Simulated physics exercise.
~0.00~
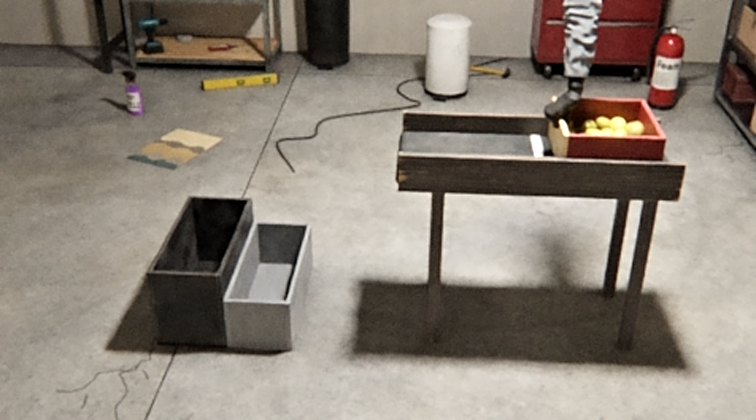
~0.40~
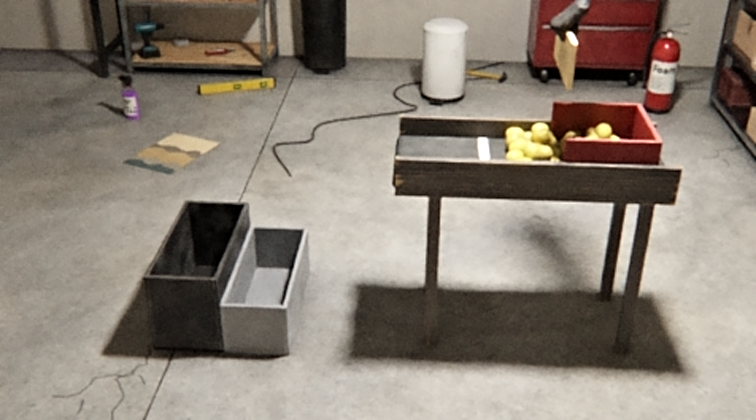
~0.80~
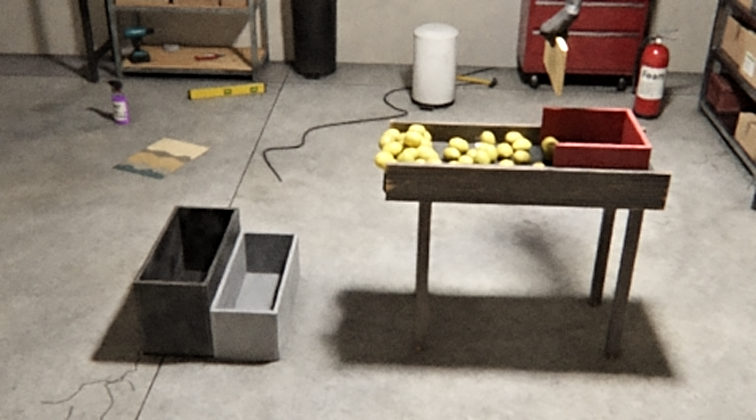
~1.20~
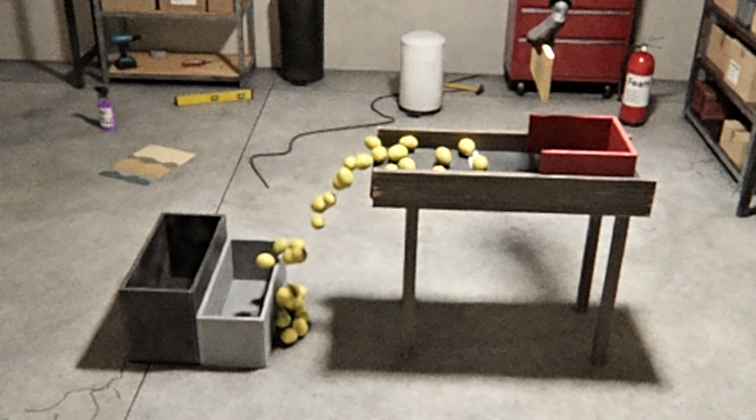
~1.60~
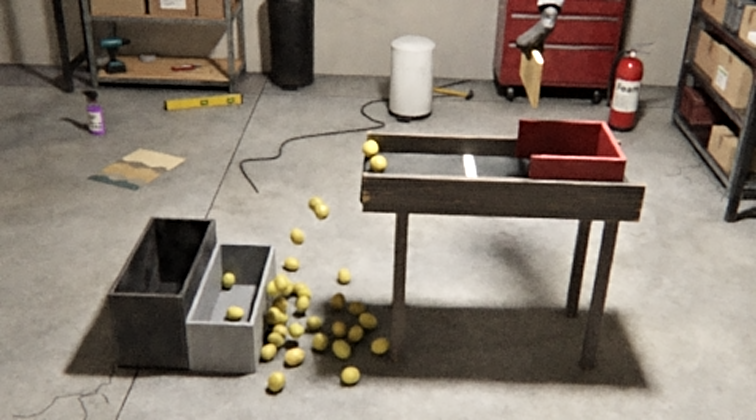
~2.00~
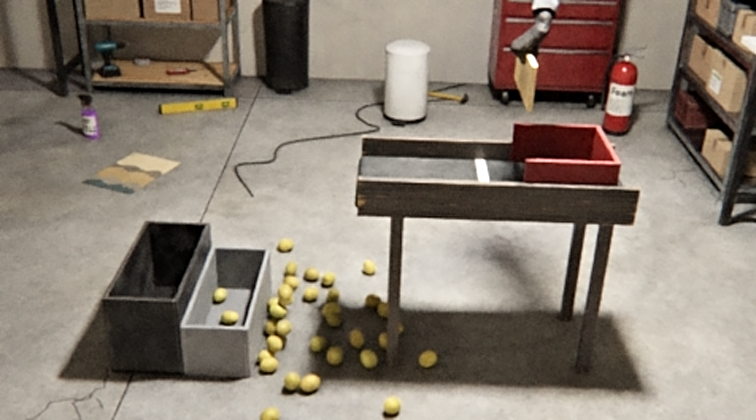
Yellow lemons sit in a red pen at the right end of a dark, table-height belt in a concrete-floored garage or workshop, seen from slightly above. Lower on the left stand a grey tote and, beyond it, a taller black tub, while shelves, a red tool chest and an extinguisher line the back. A mechanical arm holds the pen's gate raised, and the lemons ride leftward along the belt. They spill off the end in a stream, mostly dropping short of the tote. Two lie inside the grey tote, the black tub catches none, and the rest scatter across the floor beneath the emptied belt's end.
